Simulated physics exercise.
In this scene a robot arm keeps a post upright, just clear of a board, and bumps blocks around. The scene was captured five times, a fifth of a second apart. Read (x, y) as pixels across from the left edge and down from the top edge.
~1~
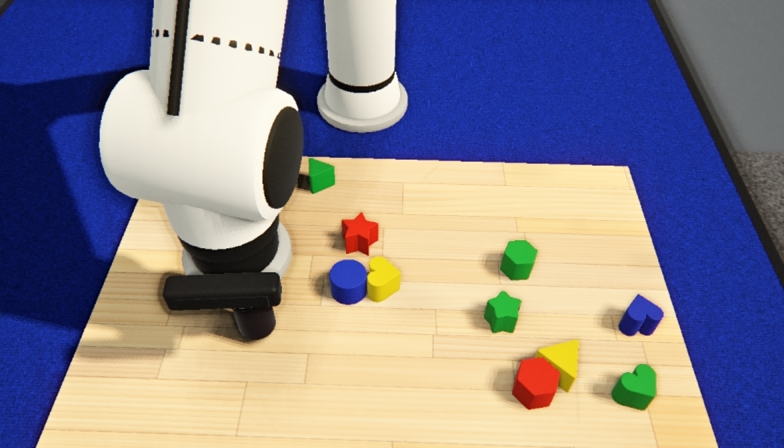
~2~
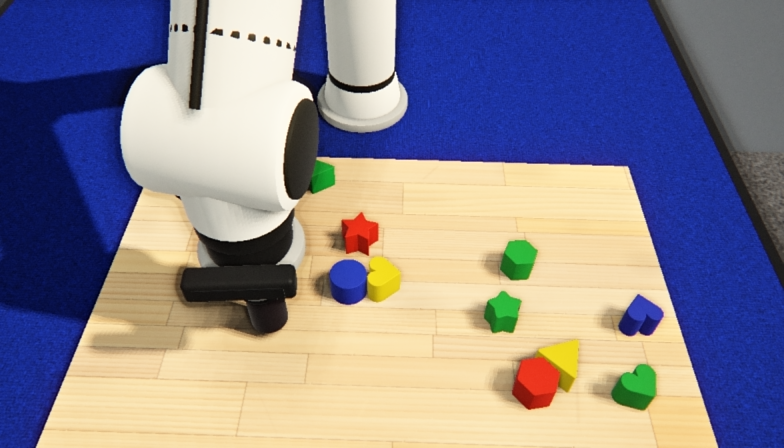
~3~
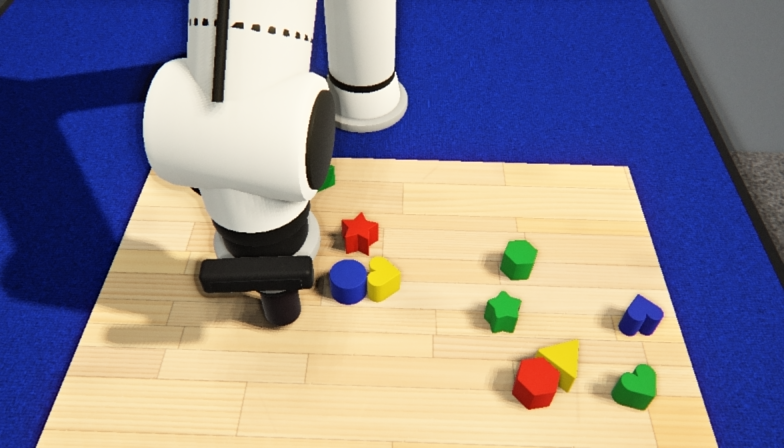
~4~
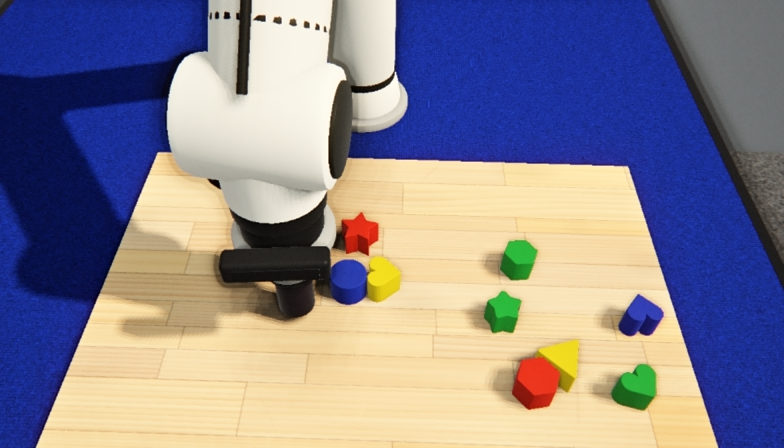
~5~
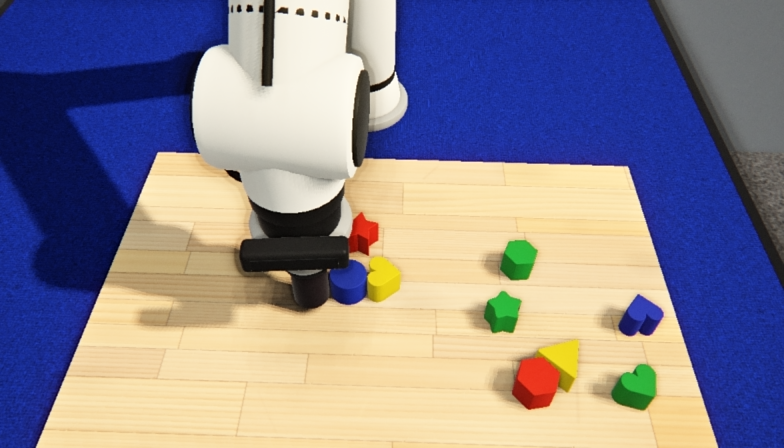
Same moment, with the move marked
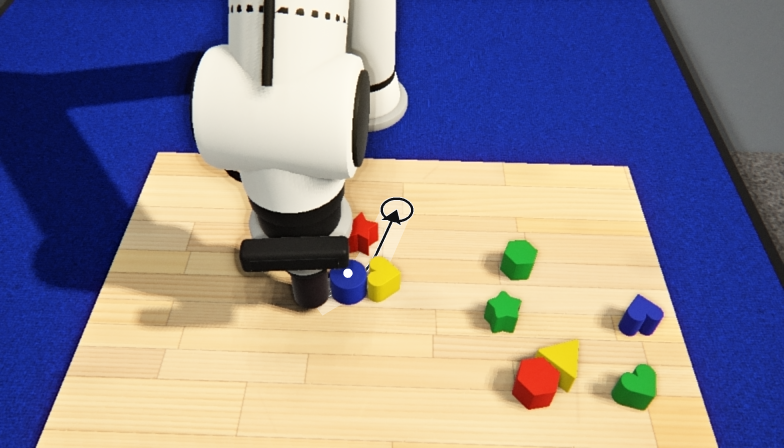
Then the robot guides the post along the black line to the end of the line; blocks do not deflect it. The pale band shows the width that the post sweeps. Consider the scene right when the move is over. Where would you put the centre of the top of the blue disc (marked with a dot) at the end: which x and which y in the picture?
Roughly at (409, 247).
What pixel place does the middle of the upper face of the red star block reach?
I'd guess (358, 209).
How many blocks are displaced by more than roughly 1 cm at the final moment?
Three or more.
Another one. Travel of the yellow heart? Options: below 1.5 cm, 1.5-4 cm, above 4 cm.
Displacement: Past 4 cm.
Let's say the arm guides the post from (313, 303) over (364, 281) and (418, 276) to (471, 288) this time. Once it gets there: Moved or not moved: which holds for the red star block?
Its place stays the same.
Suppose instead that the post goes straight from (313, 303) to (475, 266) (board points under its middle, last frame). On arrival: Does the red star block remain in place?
Yes, that is what happens.
The line goes from (313, 303) via (357, 278) and (381, 244), ending at (397, 210); the dot is on the blue disc.
What follows on the original path. One third of the way, post (357, 268); blue disc (393, 257); yellow heart (420, 268), turned 20° clockwise.
Two thirds of the way, post (381, 234); blue disc (409, 247); red star block (358, 213), turned 60° anticlockwise; yellow heart (427, 268), turned 40° clockwise.
At the end, post (397, 200); blue disc (409, 247); red star block (358, 209), turned 90° anticlockwise; yellow heart (427, 268), turned 40° clockwise.
